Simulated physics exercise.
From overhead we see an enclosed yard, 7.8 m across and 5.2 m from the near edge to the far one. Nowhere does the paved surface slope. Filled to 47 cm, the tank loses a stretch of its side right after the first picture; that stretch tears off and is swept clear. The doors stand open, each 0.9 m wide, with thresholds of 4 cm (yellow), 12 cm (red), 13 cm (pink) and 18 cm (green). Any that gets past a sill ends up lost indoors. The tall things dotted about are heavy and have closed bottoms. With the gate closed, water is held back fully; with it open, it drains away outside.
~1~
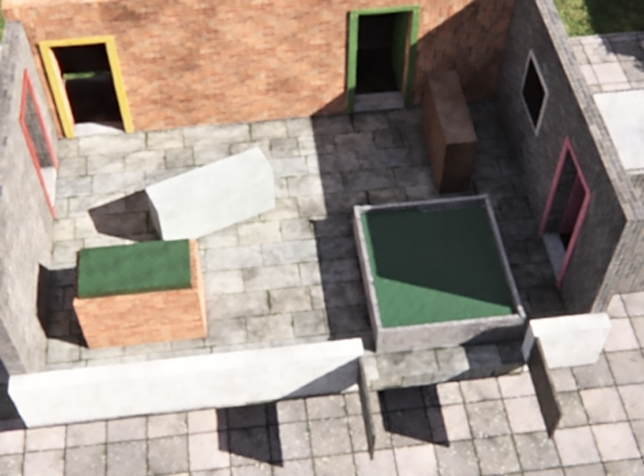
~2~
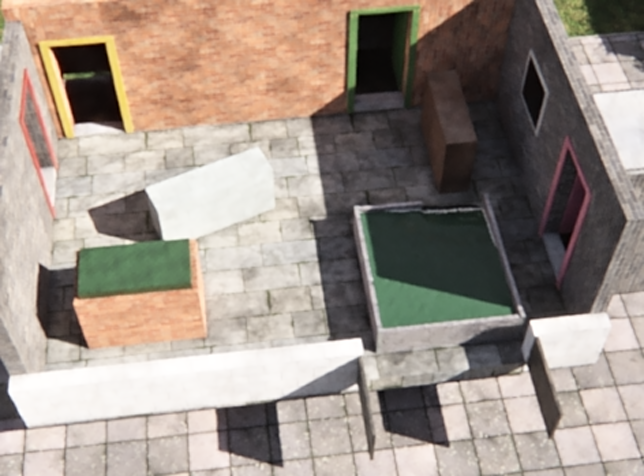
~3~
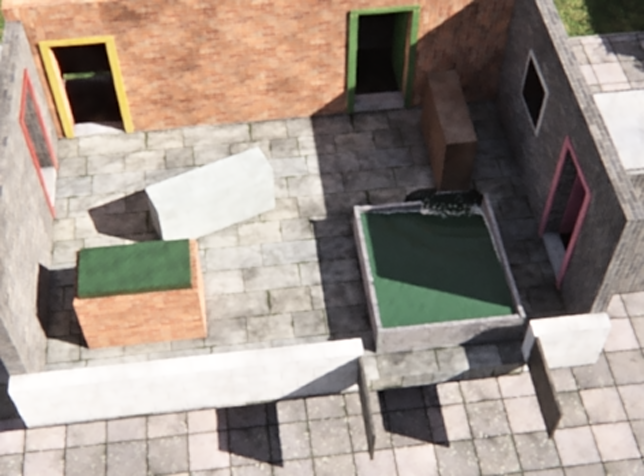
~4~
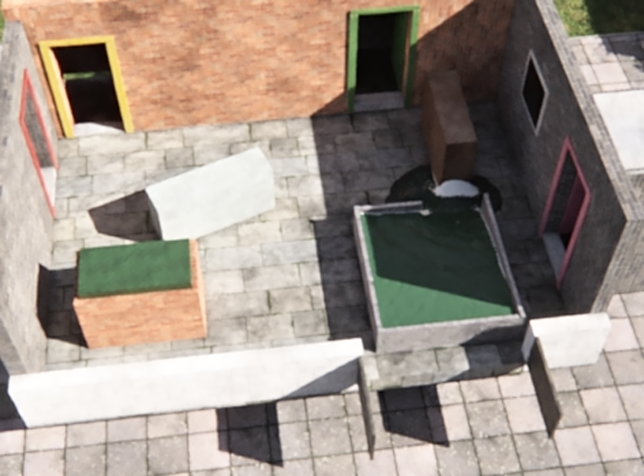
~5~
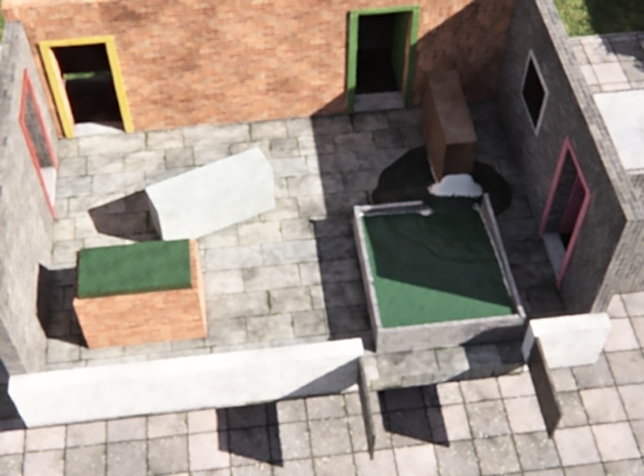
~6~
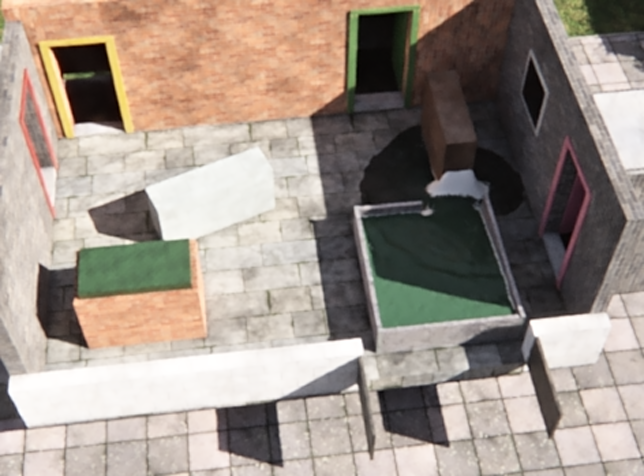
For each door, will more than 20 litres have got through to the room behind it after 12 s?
Outcome: Yellow door: Past the limit; red door: Within the limit; pink door: Within the limit; green door: Within the limit.
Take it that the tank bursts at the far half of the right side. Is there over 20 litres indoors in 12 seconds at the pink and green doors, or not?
Compared with the limit, pink is higher and green is lower.
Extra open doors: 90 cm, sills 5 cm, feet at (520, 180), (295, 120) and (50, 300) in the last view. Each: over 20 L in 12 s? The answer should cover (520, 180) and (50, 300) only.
The first door gets there and the second falls short.
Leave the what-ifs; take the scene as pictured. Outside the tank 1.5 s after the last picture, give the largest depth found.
Depth max: Approx. 34 cm.
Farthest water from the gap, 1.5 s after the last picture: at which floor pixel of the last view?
That lands around (236, 126) in the last picture.
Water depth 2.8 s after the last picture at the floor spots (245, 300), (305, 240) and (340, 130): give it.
About 0, 1 and 9 cm respectively.
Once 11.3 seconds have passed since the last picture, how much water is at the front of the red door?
Some 7.0 centimetres of depth.
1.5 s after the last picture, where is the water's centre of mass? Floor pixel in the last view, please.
I'd put it close to (427, 241).
Then, 0.7 s after the last picture water covers 15 % of the floor and is deepest (40 cm) near (453, 201); yellow door not reached, red door not reached, pink door not reached, green door 15 cm at the sill, 0 L in.
Then, 1.5 s after the last picture water covers 30 % of the floor and is deepest (34 cm) near (453, 201); yellow door not reached, red door not reached, pink door 4 cm at the sill, 0 L in, green door 15 cm at the sill, 0 L in.
Then, 2.8 s after the last picture water covers 40 % of the floor and is deepest (24 cm) near (453, 201); yellow door 1 cm at the sill, 0 L in, red door not reached, pink door 4 cm at the sill, 0 L in, green door 14 cm at the sill, 0 L in.
Then, 6.3 s after the last picture water covers 65 % of the floor and is deepest (15 cm) near (453, 201); yellow door 6 cm at the sill, 5 L in, red door 10 cm at the sill, 0 L in, pink door 6 cm at the sill, 0 L in, green door 9 cm at the sill, 0 L in.
Then, 11.3 s after the last picture water covers 95 % of the floor and is deepest (11 cm) near (487, 104); yellow door 8 cm at the sill, 57 L in, red door 7 cm at the sill, 0 L in, pink door 9 cm at the sill, 0 L in, green door 4 cm at the sill, 0 L in.
